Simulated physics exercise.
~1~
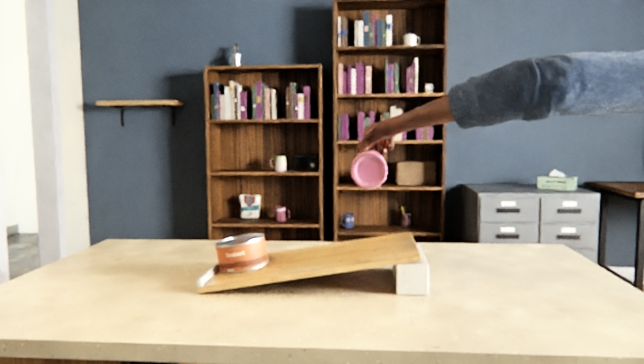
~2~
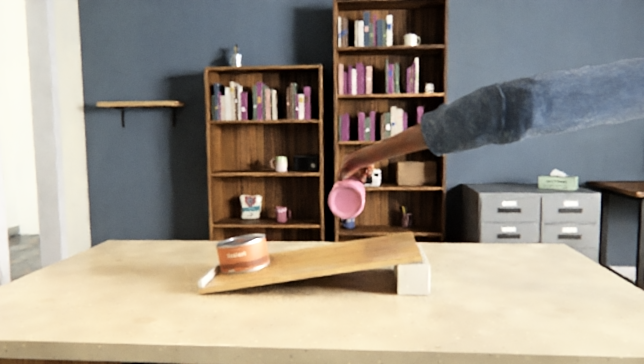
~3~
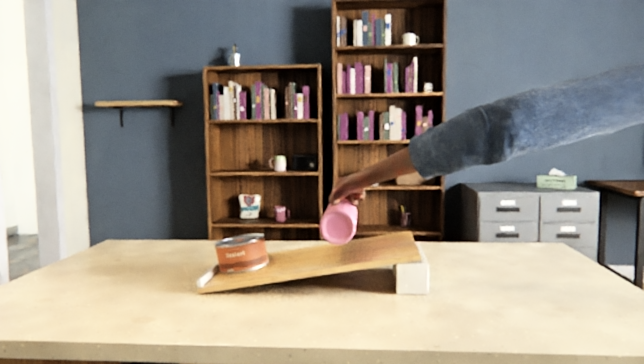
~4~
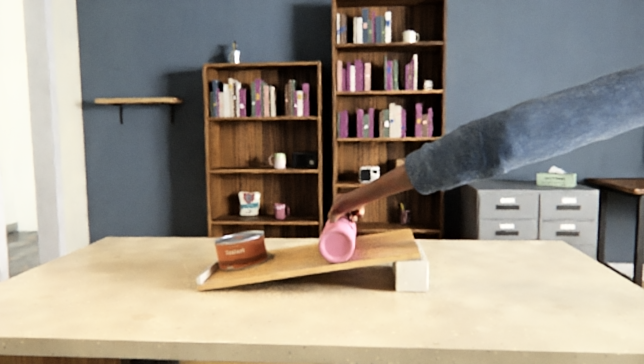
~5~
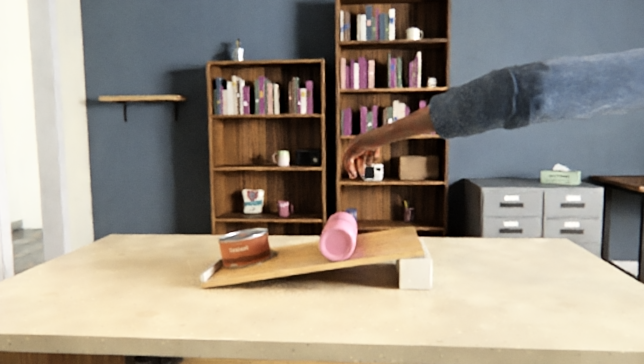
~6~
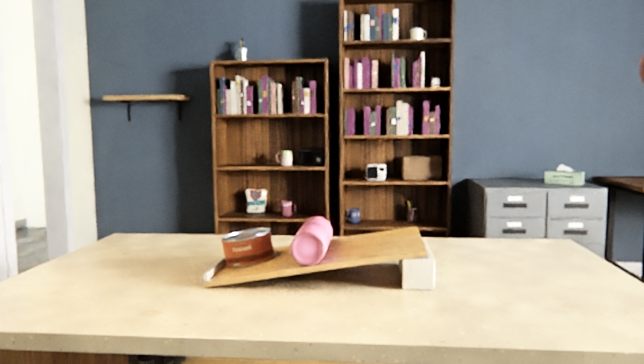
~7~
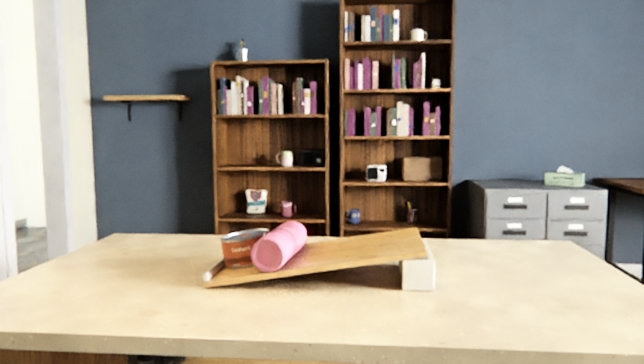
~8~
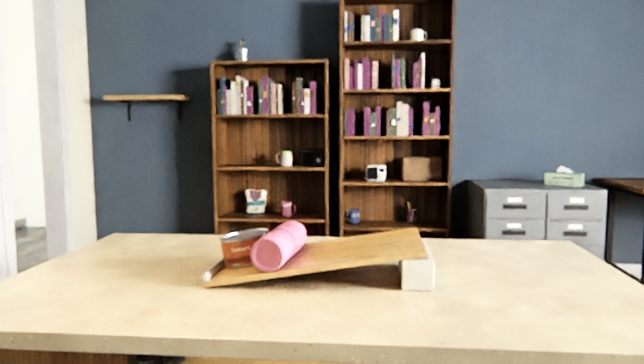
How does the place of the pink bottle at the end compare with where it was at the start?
At the start the pink bottle is held in the air above the raised part of the board. At the end it lies lower and farther left, on the board beside the orange tub.
